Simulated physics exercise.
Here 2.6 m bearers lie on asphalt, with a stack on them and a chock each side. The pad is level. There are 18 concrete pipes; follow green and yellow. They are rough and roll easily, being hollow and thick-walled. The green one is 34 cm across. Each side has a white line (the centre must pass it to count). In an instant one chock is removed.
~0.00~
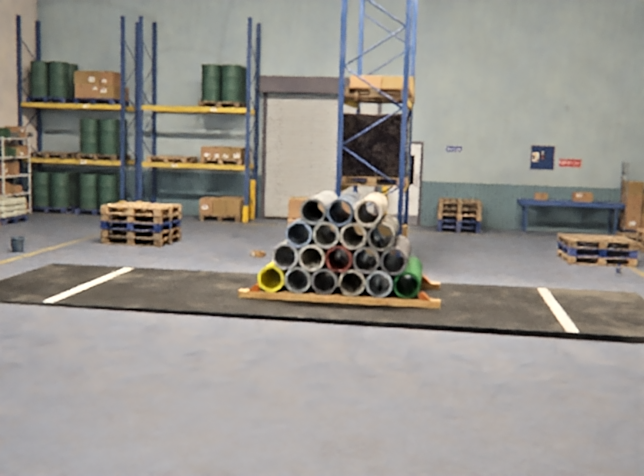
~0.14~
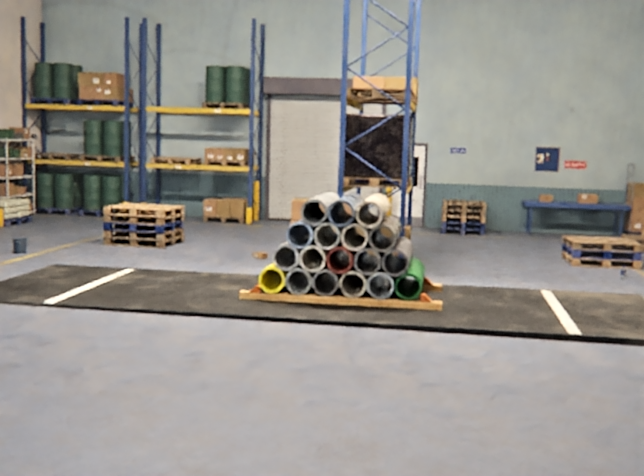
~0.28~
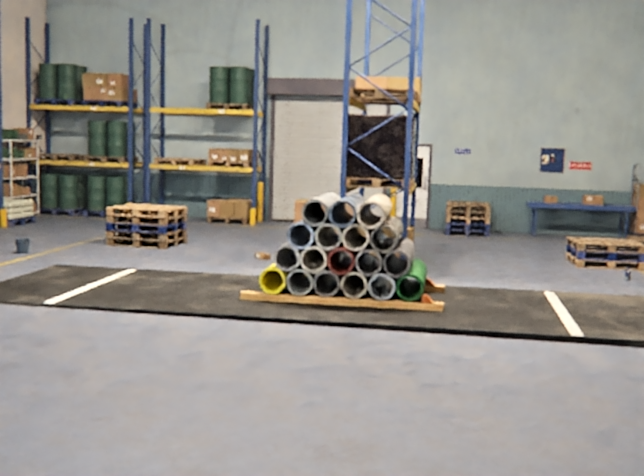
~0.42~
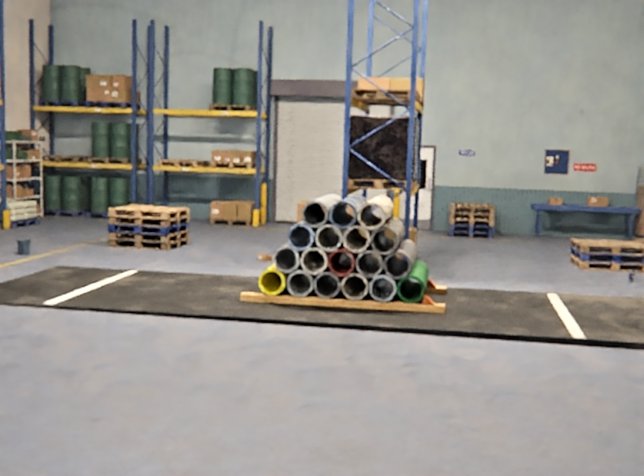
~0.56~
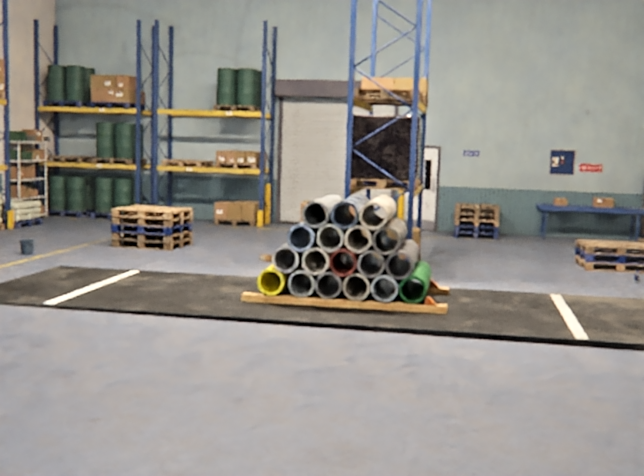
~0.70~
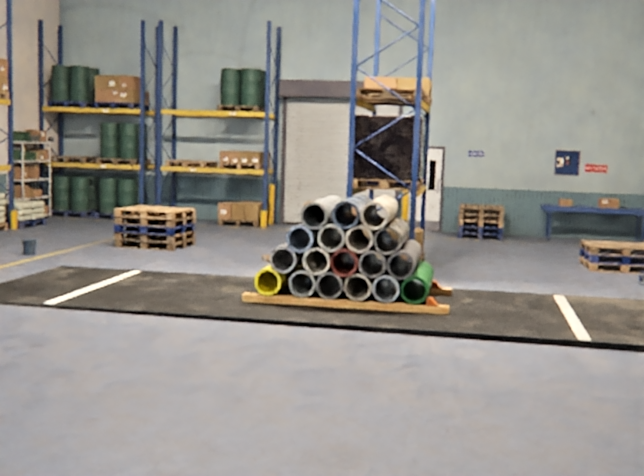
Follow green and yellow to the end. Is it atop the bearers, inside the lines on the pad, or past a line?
The green one is left atop the bearers; the yellow one is left past a line.
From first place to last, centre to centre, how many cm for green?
Moved: Green 0.
Then, 1.9 s in, green is on the bearers, 40 cm from the bearers' right end; yellow is off the bearers, 140 cm short of the left line, rolling left; 0 past a line.
Then, 3.6 s in, yellow is past the left line; still the same for green; 1 past a line.
In the end (10.9 s), green is on the bearers, 40 cm from the bearers' right end; yellow is past the left line; 2 past a line.
